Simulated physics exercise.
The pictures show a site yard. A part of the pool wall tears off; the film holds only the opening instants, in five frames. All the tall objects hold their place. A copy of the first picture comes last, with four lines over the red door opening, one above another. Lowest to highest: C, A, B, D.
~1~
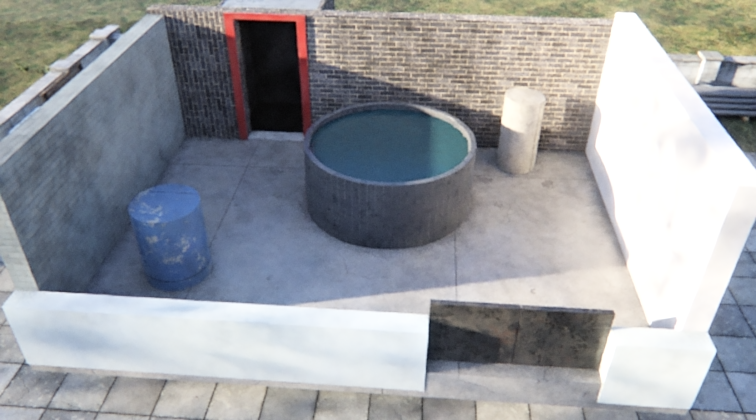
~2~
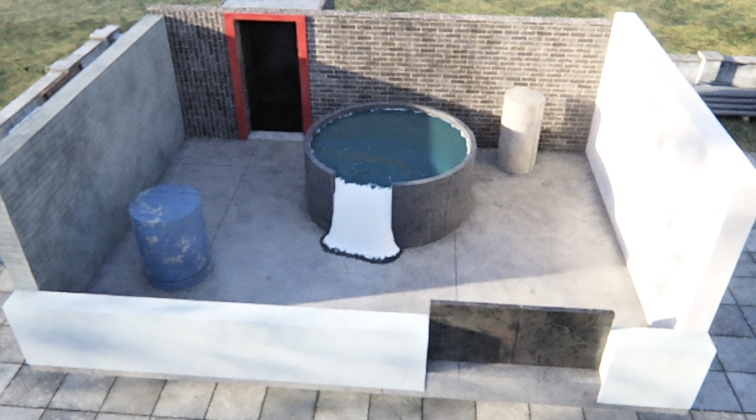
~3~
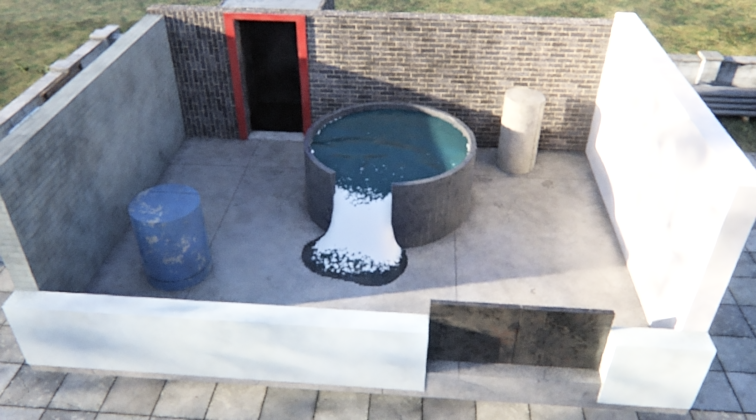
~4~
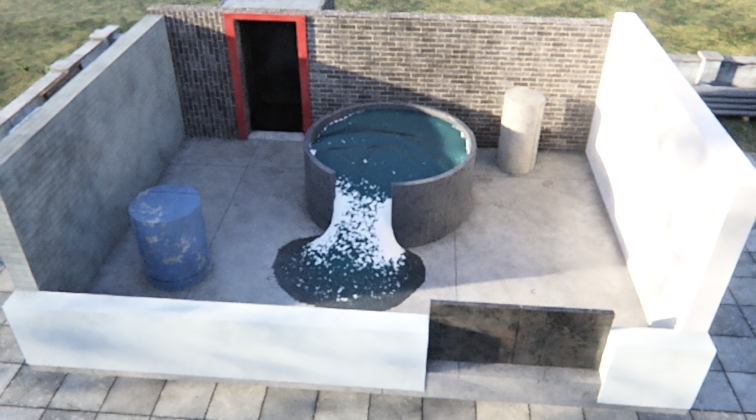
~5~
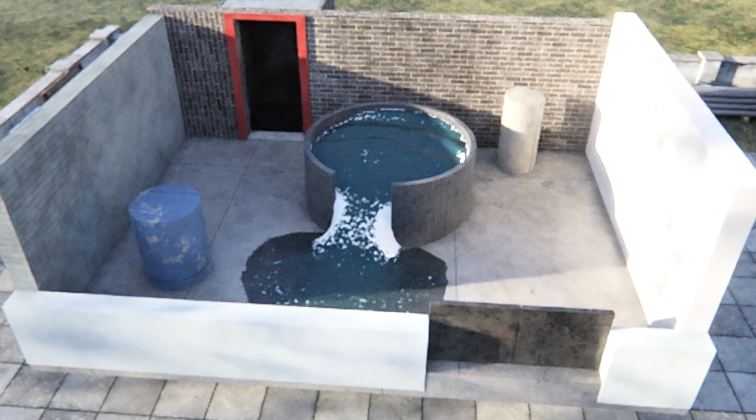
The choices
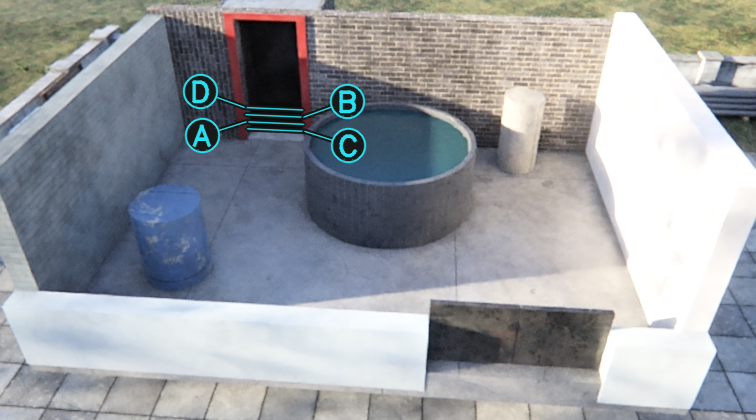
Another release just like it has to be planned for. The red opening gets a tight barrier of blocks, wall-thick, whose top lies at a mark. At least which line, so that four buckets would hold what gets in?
Go for C.
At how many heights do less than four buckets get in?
All four.
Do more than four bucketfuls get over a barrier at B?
No.
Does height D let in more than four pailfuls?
No.
In cyan, A at (275, 123); B at (274, 115); C at (275, 130); D at (273, 108); from the bottom up C, A, B, D.
For height A, nothing gets over.
For height B, nothing gets over.
For height C, nothing gets over.
For height D, nothing gets over.
